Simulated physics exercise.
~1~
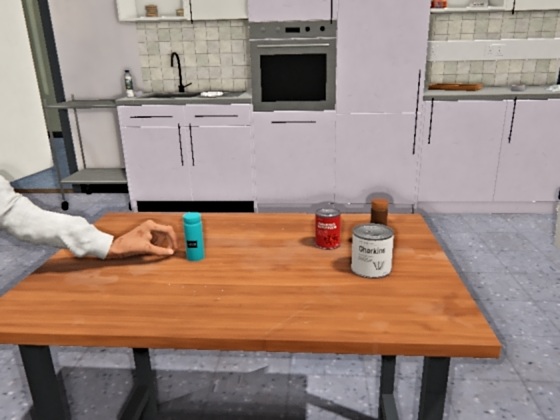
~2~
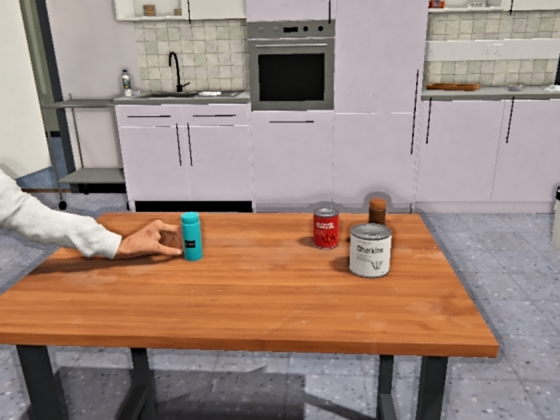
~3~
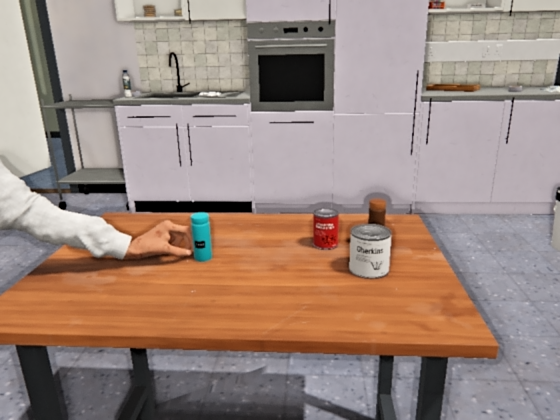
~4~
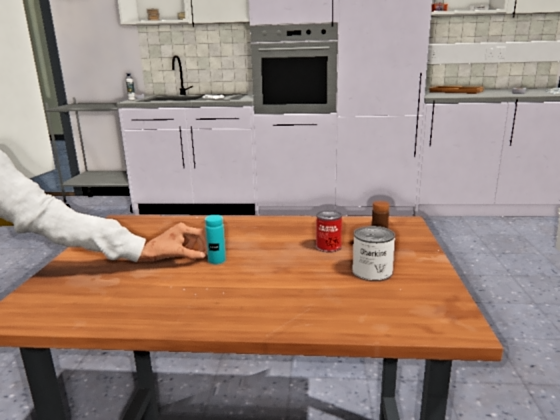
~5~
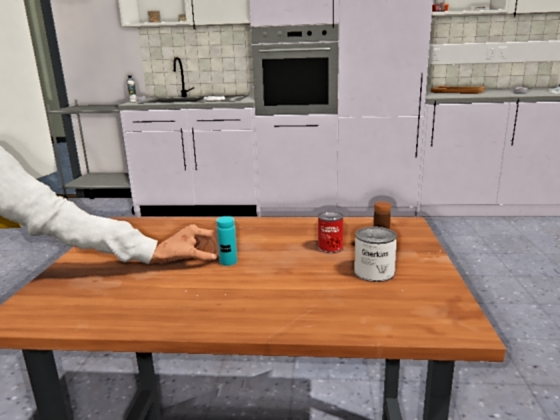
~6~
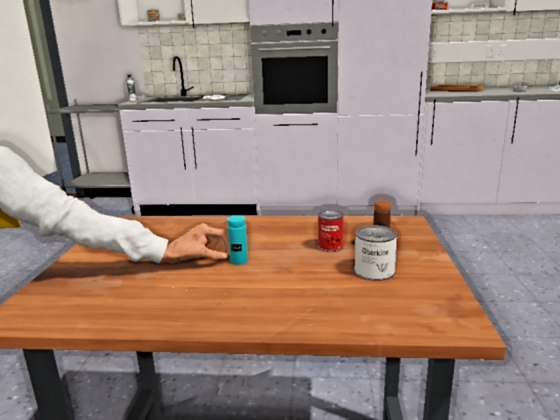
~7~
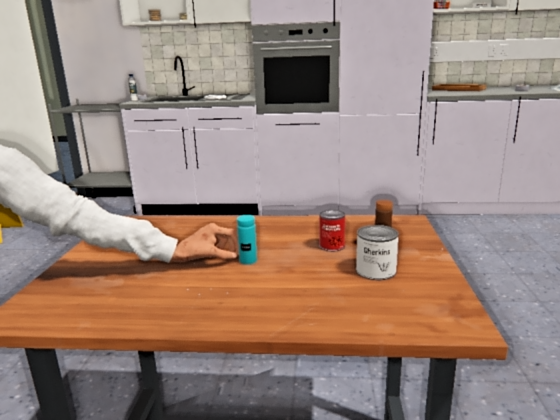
A turquoise shaker stands upright near the left side of a wooden table, with a hand in a white sleeve reaching in from the left to touch it. Farther right, a red tin, a brown shaker and a larger white tin stand together, with a kitchen behind them. After barely shifting at first, the turquoise shaker begins to slide slowly right as the fingers push it. The hand follows steadily, moving it well along the tabletop. It ends still upright against the fingers, short of the other items, which stay in their places.
